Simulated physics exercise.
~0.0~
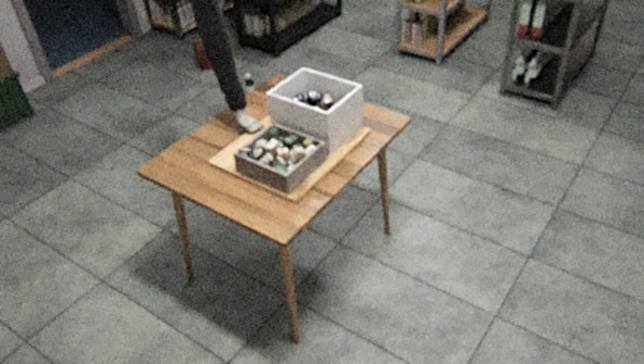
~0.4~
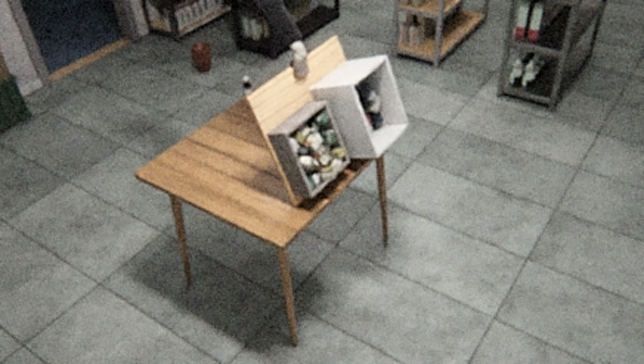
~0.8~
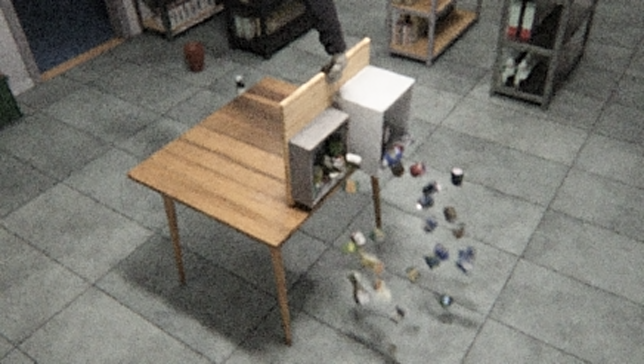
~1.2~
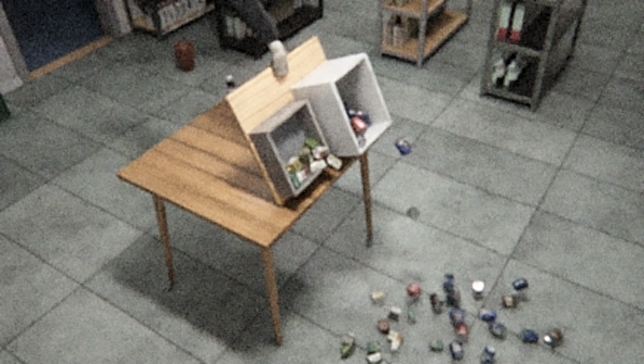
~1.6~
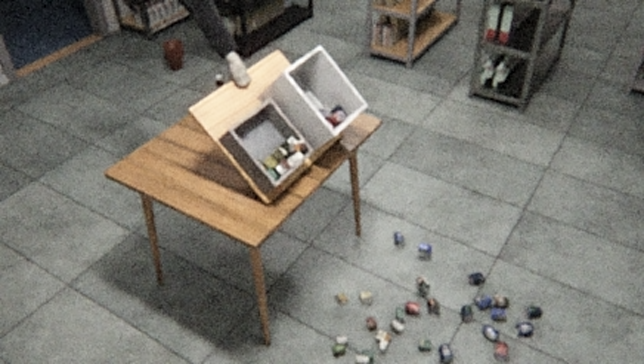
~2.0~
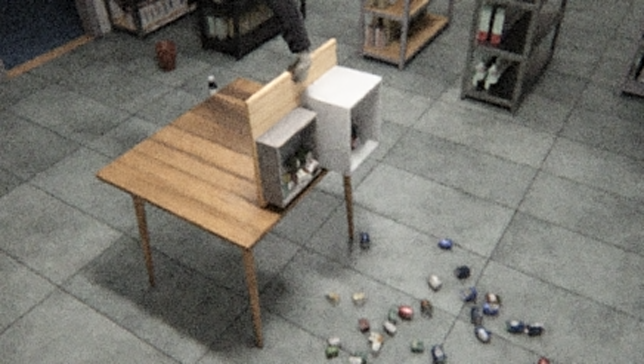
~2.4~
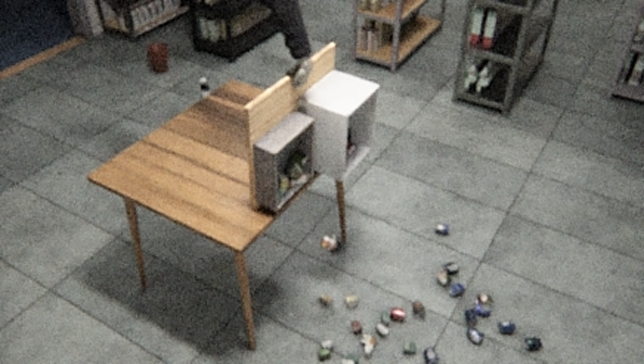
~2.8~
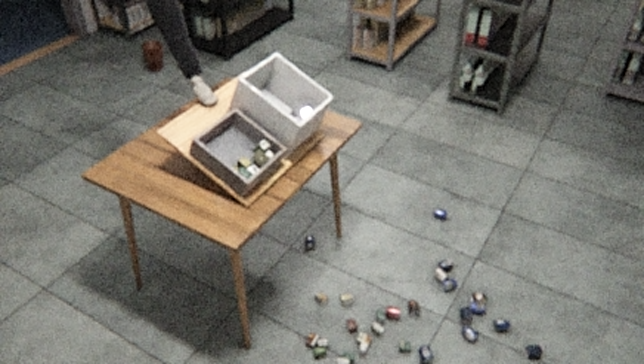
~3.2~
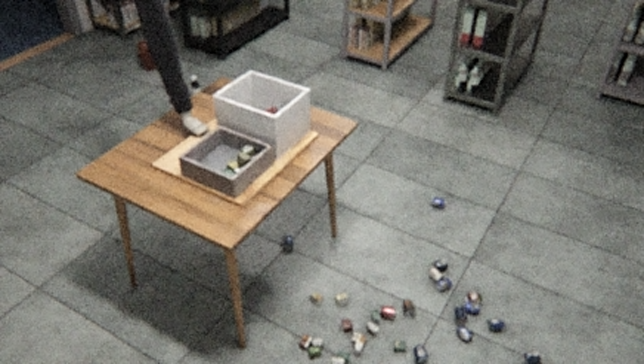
On a table, a hand twice tips a board with two boxes, spilling many small items floorward, then lowers it.
